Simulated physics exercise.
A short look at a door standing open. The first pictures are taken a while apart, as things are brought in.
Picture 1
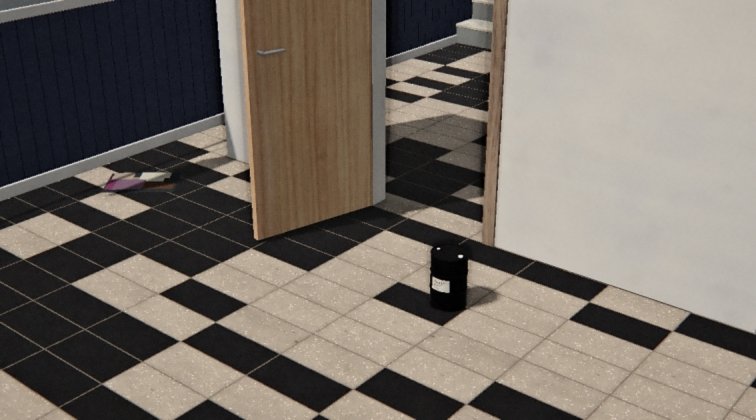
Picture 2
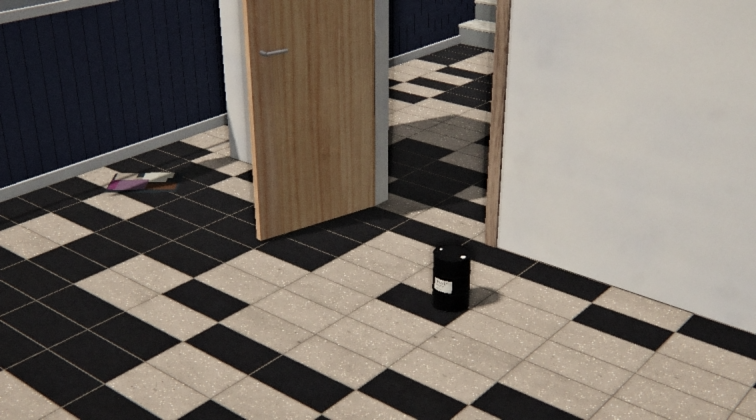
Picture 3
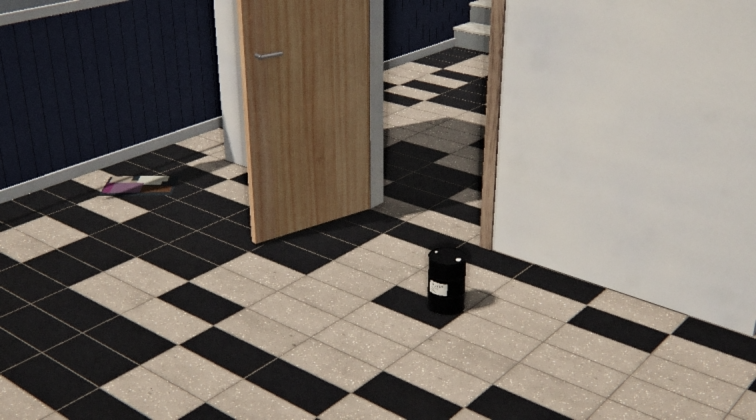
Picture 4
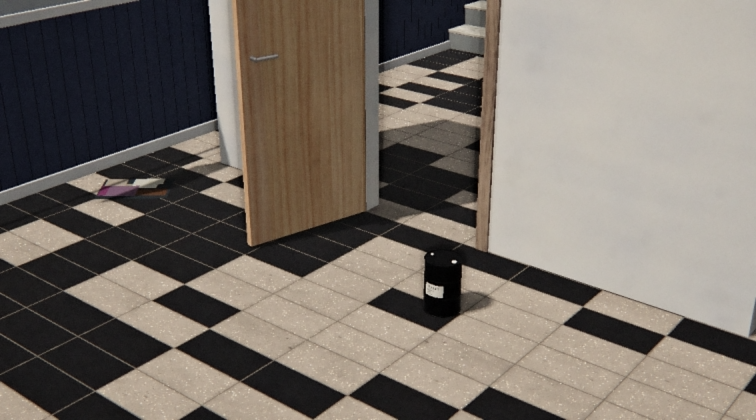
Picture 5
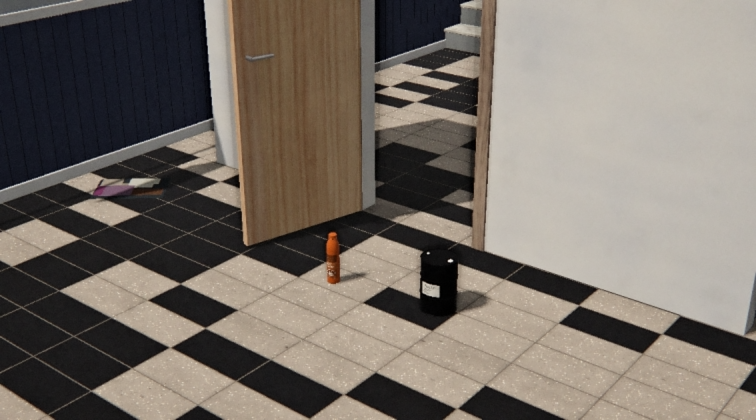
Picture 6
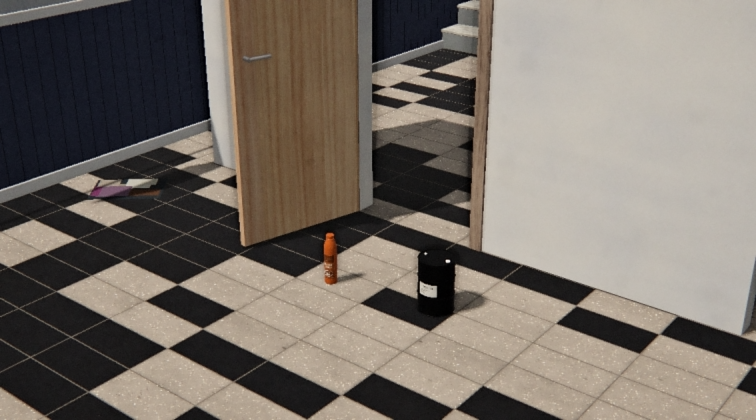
A light wooden door stands wide open in a room with a black and beige checkered floor, seen from above at an angle, with dark blue panelling at left and a white wall at right. A black canister with a white label sits right of the door, and a small purple and white item lies at left. The view shifts very slightly, and an orange bottle appears left of the canister.
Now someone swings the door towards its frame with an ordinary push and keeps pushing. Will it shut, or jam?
Outcome: The door reaches the frame.
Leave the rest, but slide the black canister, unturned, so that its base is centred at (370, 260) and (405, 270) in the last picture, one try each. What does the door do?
In the first case it jams; in the second case it shuts.
Then, 0.70 s past the last view, open by 83°.
Then, 1.40 s past the last view, open by 47°.
Then, 2.00 s past the last view, open by 14°.
Finally, open by 0°; both still in place. Final places as the last picture's camera would see them, orange bottle near (331, 259).
